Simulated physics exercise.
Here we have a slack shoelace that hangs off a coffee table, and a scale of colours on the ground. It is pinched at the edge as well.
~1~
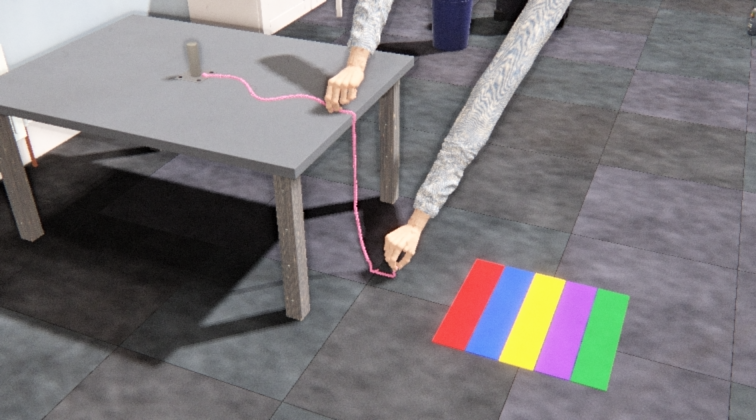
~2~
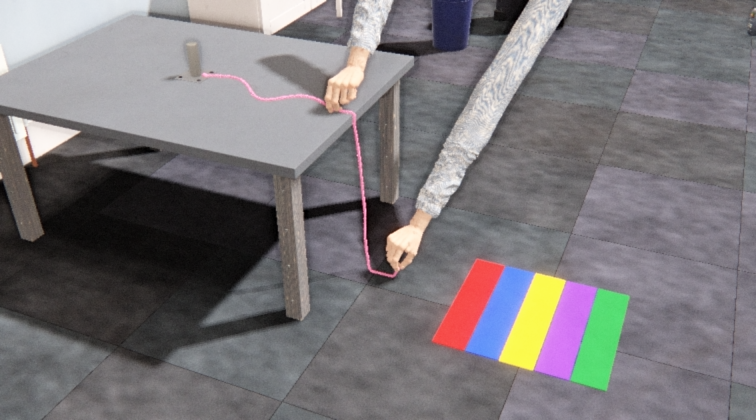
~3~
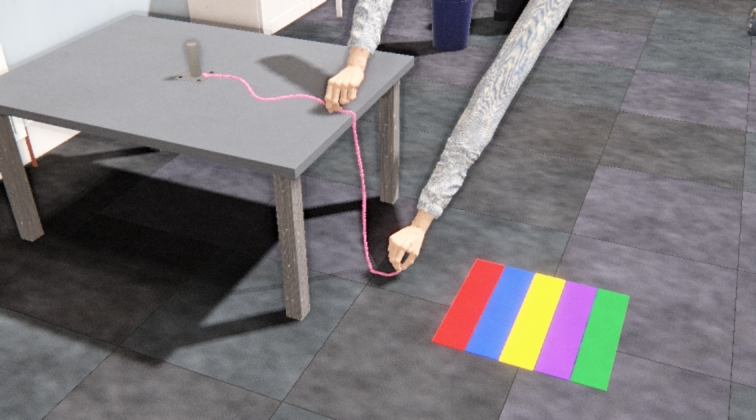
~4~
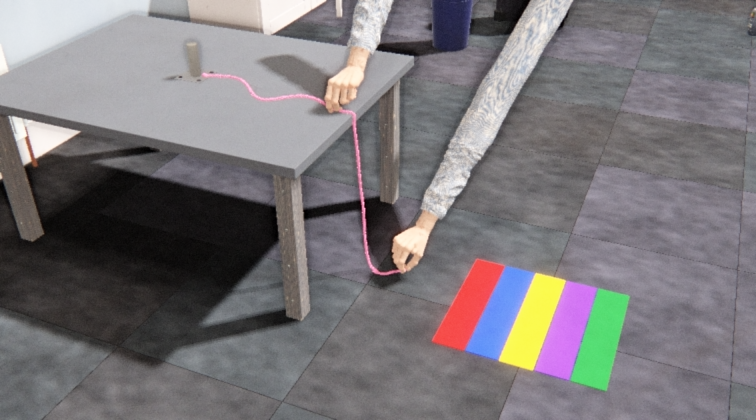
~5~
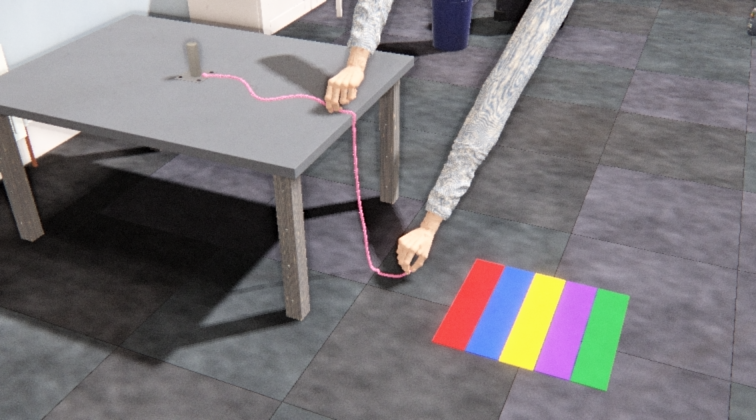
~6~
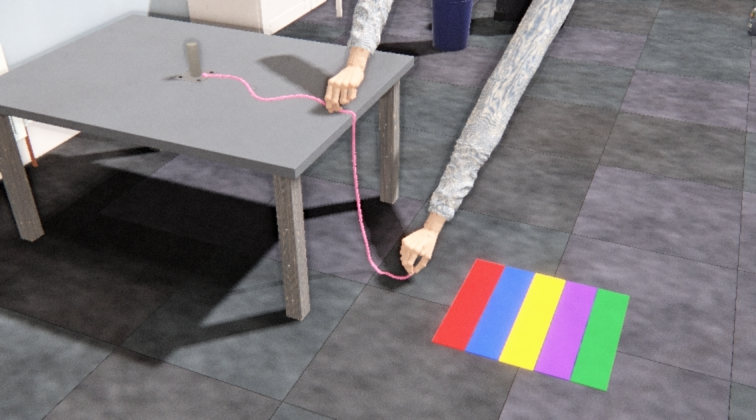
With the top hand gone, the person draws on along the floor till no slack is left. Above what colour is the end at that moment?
The end stops over the yellow strip.
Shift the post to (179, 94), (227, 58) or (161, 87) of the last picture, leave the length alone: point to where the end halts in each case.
About (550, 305), (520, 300) and (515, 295).
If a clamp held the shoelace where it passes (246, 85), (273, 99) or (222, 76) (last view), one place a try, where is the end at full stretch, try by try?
The places are (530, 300), (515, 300) and (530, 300).
Soon after, end near (484, 289); over red.
Then, end near (516, 298); over blue.
At full stretch, end near (535, 302); over yellow. It gets as far as the yellow strip.
